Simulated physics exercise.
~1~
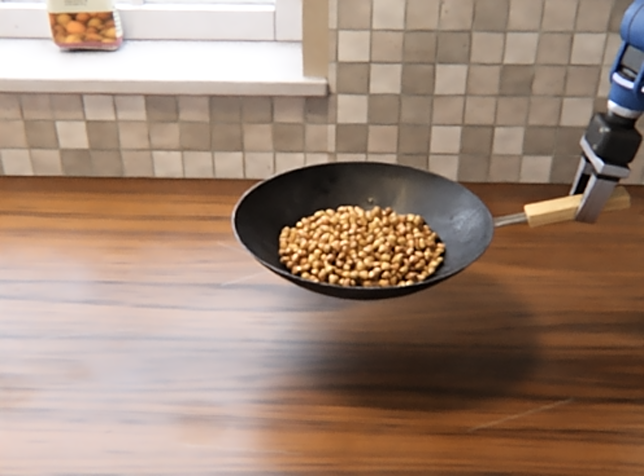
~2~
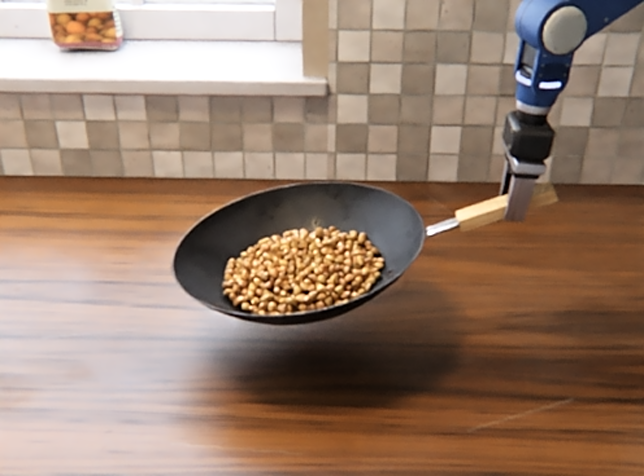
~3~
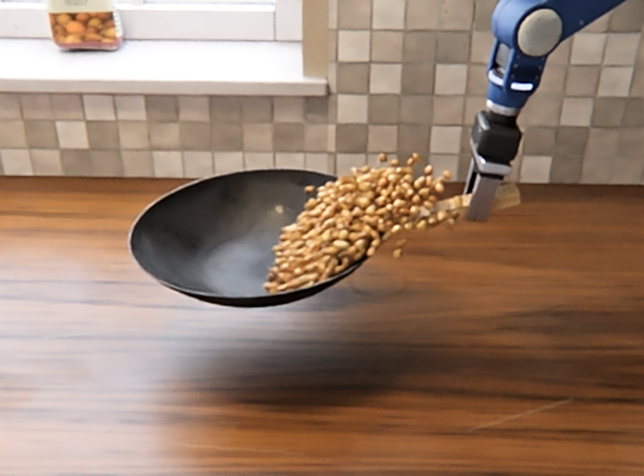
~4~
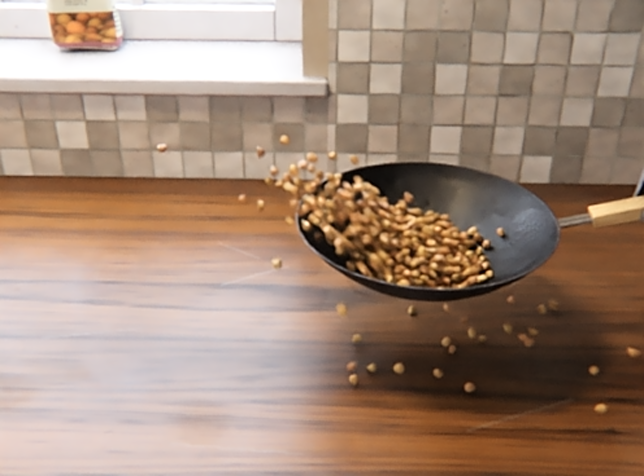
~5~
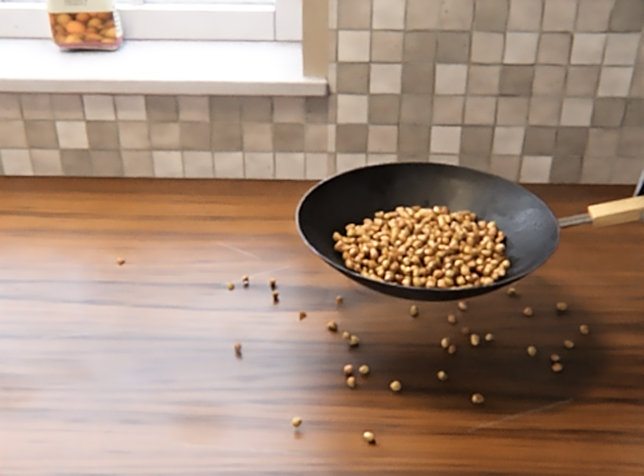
A wooden counter in front of a tiled wall of beige and grey squares, with a white windowsill at the upper left holding a packet, is seen from slightly above by a still camera. A blue robot arm at the right grips the pale handle of a dark wok full of small golden-brown beans. The arm moves the wok left, and the beans surge up the side nearest the handle, some spilling over. It then swings back right, and beans fly over the left rim. Finally the wok hangs still, mostly full, with scattered beans lying on the counter.
